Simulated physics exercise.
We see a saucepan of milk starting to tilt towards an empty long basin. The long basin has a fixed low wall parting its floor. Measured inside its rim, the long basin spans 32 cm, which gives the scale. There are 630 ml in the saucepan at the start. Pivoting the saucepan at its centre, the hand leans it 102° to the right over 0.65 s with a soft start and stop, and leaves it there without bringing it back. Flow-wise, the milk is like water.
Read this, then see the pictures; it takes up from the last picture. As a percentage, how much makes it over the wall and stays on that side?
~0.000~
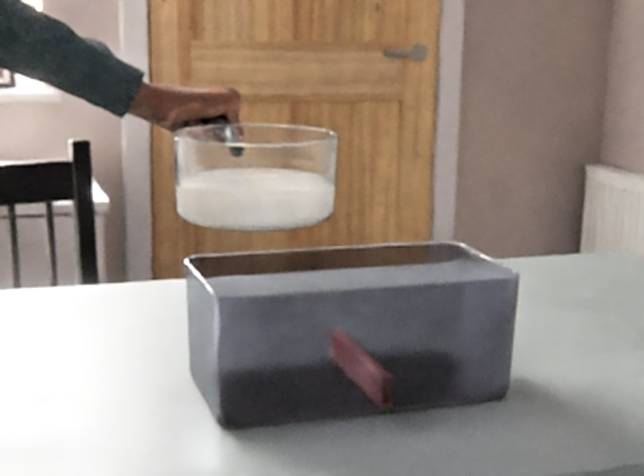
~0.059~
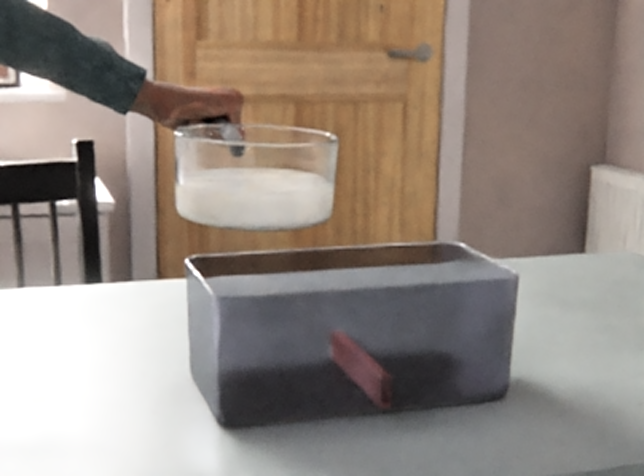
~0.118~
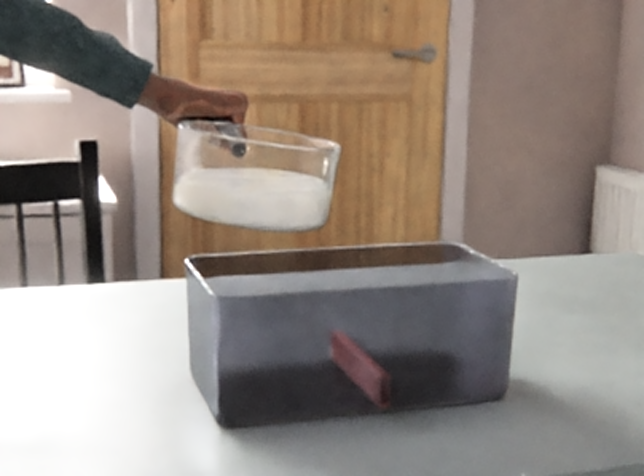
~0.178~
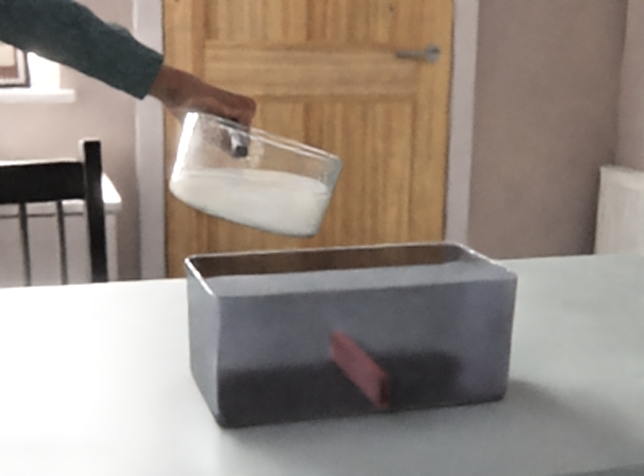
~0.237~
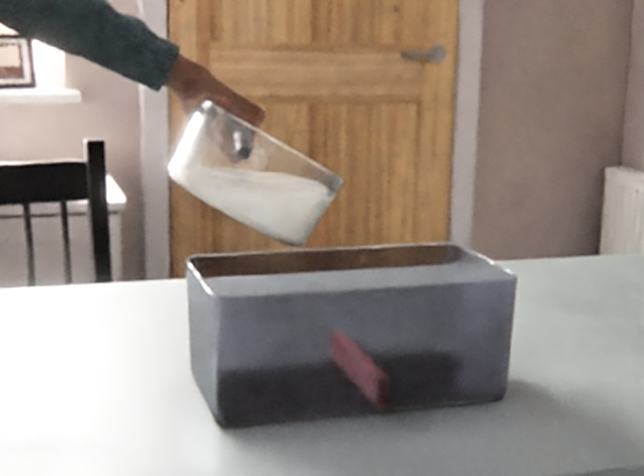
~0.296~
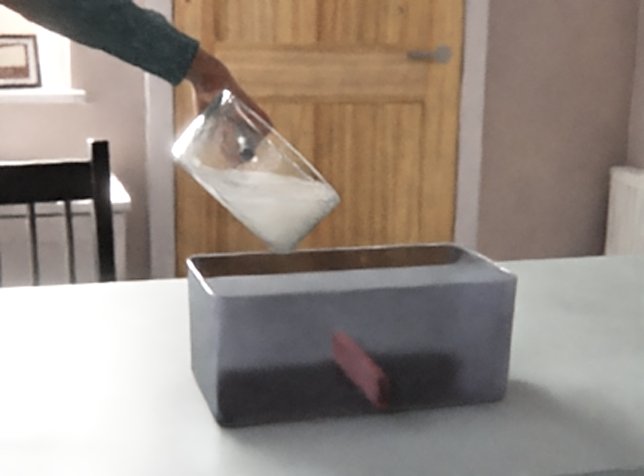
Some 37 per cent makes it over and stays.
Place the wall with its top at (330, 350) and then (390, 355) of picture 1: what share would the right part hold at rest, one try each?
In order, 75 and 15 per cent.
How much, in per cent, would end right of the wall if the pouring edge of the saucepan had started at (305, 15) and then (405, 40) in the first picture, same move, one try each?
Respectively about 30 and 75 percent.
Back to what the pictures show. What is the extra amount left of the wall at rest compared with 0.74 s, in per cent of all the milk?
16 %.
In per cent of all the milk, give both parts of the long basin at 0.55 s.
About 26 left, 24 right.
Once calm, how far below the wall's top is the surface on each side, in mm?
About 18 mm left, about 22 mm right.
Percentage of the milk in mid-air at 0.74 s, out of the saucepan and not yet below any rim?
Roughly 5 %.
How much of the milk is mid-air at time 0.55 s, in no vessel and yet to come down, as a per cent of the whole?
About 18 per cent.
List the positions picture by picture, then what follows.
In the first picture, tilt 0°; pouring edge (332, 135); surface from (180, 182) to (326, 177); the long basin's rim runs from (199, 278) to (488, 259); the wall's top is at (360, 353).
In the second picture, tilt 2°; pouring edge (333, 138); surface from (179, 181) to (326, 177).
In the third picture, tilt 8°; pouring edge (335, 147); surface from (177, 179) to (325, 180).
In the fourth picture, tilt 18°; pouring edge (338, 161); surface from (174, 176) to (325, 182).
In the fifth picture, tilt 30°; pouring edge (337, 180); surface from (173, 169) to (328, 185).
In the sixth picture, tilt 44°; pouring edge (333, 200); surface from (180, 159) to (333, 189).
Then, 0.55 s in, the tilt is 96° and 31 per cent is still to pour, 27 is left of the wall and 24 right of it.
Then, 0.74 s in, the tilt is 102° and 11 per cent is still to pour, 46 is left of the wall and 38 right of it.
Then, 0.94 s in, the tilt is 102° and 2 per cent is still to pour, 59 is left of the wall and 37 right of it.
Then, 1.15 s in, the tilt is 102° and 0 per cent is still to pour, 62 is left of the wall and 37 right of it.
Finally, 62 per cent lies left of the wall, 37 right of it and 1 outside.
